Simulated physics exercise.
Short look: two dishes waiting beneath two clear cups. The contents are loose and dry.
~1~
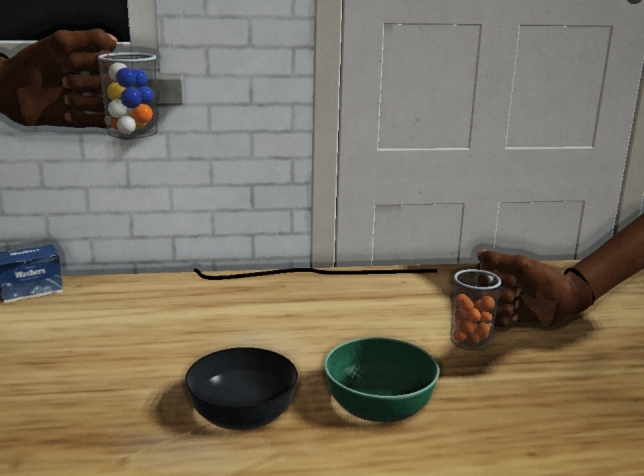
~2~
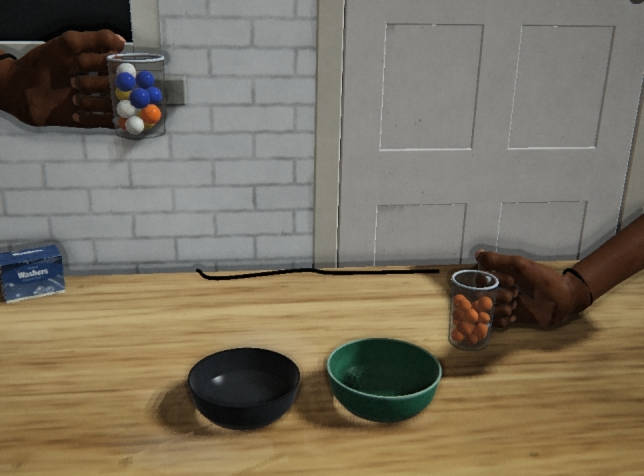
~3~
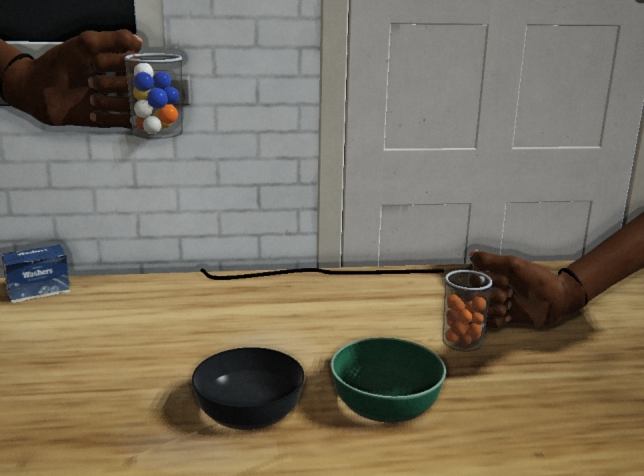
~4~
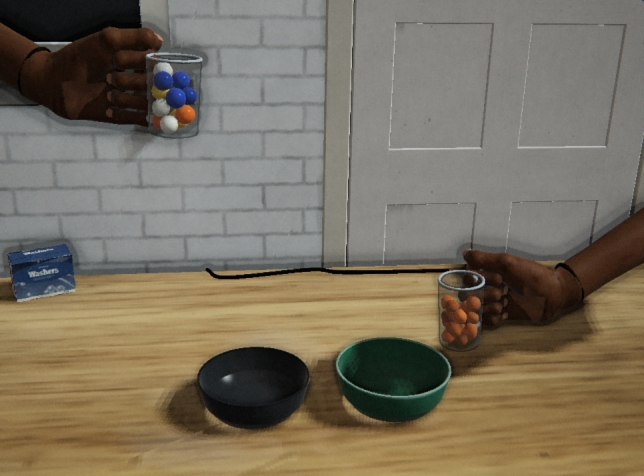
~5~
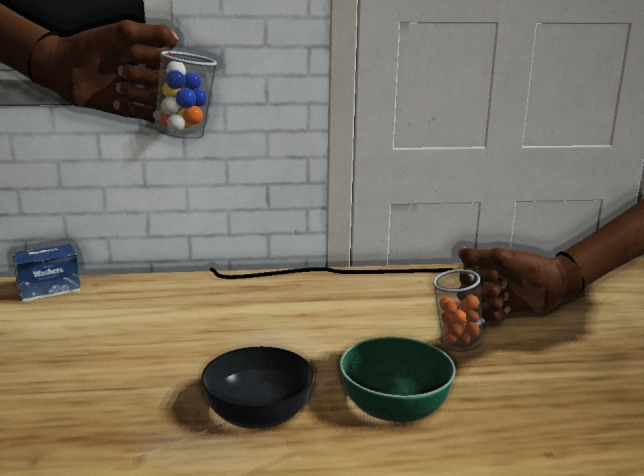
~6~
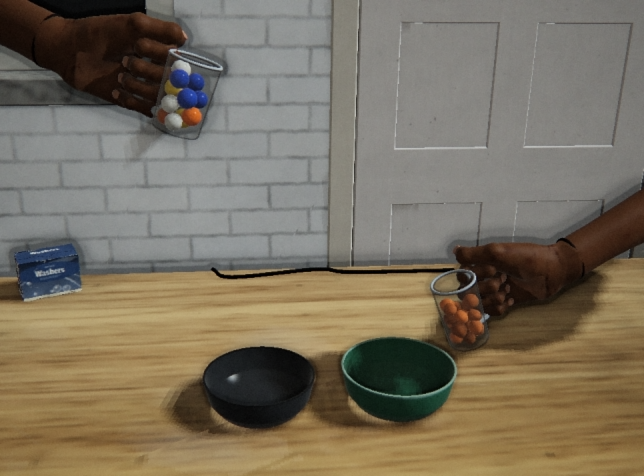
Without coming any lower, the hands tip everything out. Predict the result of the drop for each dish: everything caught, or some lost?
My prediction: Left dish: It'll come through short of a few, right dish: It'll come through with nothing missing.
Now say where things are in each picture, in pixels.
In the first frame, left dish at (244, 410), empty; left cup at (130, 96), holding gumballs, high above its dish; right dish at (394, 400), empty; right cup at (474, 310), holding coated peanuts, just above its dish.
In the second frame, left cup at (138, 96), upright; right cup at (472, 311), upright.
In the third frame, left cup at (156, 96), upright; right cup at (465, 311), upright.
In the fourth frame, left cup at (174, 96), tipped 4°; right cup at (460, 311), tipped 4°.
In the fifth frame, left cup at (184, 96), tipped 10°; right cup at (460, 311), tipped 10°.
In the sixth frame, left dish at (261, 409); left cup at (186, 96), tipped 19°; right dish at (411, 400); right cup at (461, 311), tipped 19°.
Then, 0.46 s past the last view, left, all still in the cup; right, all still in the cup.
Then, 0.86 s past the last view, left, most still in the cup, about a quarter in the air; right, nearly all still in the cup, a small part in the air.
Then, 1.21 s past the last view, left, about two thirds in the dish, a small part outside the dish, about a third in the air; right, nearly all in the dish, a small part in the air.
Finally, left, about two thirds in the dish, about a third outside the dish; right, all in the dish, none outside the dish.
